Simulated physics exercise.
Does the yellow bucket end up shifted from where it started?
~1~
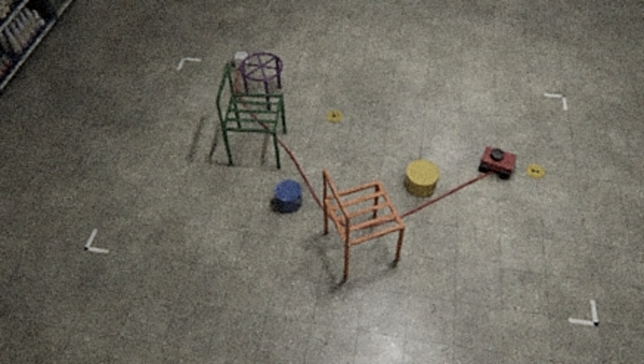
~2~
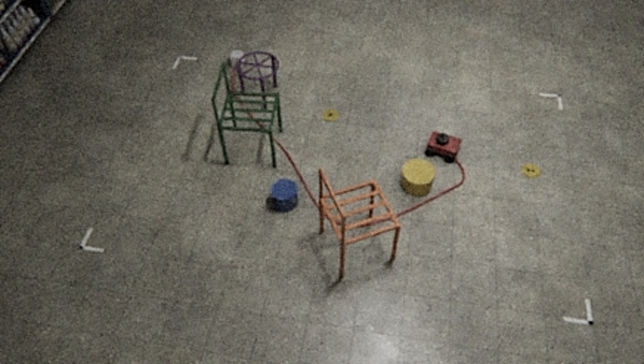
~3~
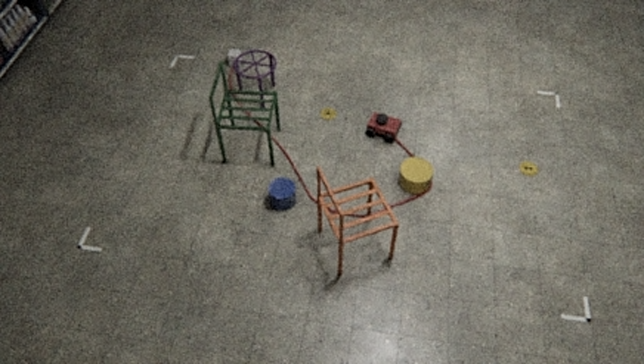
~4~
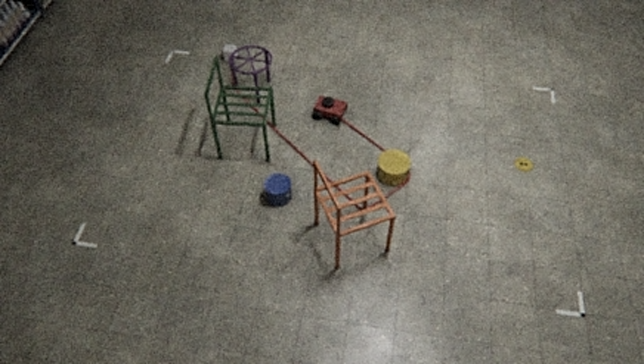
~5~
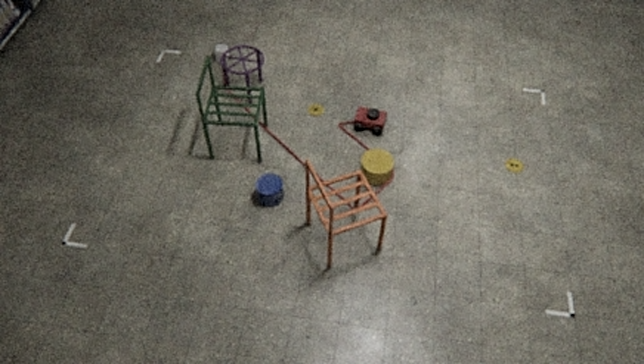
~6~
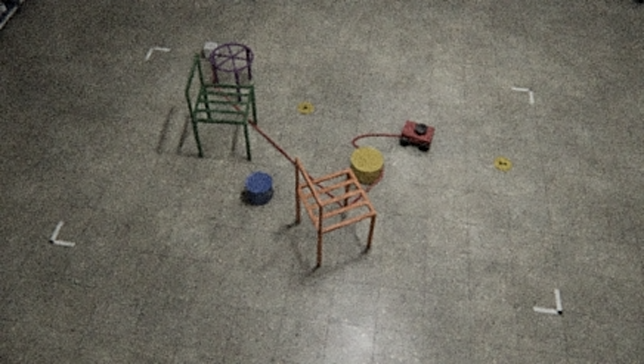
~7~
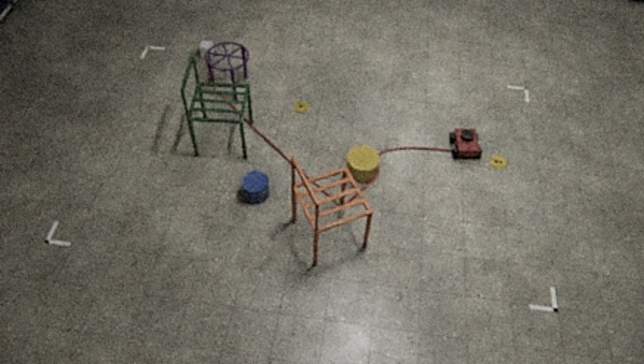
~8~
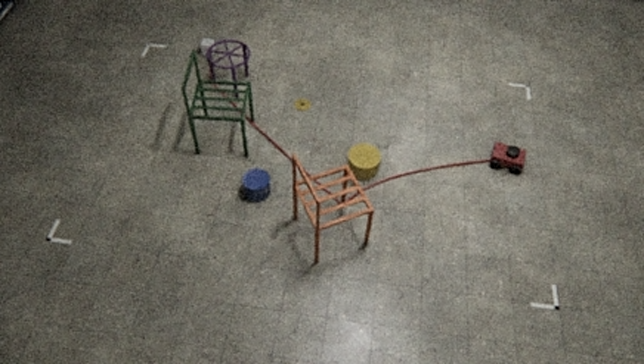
Yes, the yellow bucket ends up a little to the left of its starting place, still upright near the orange chair.
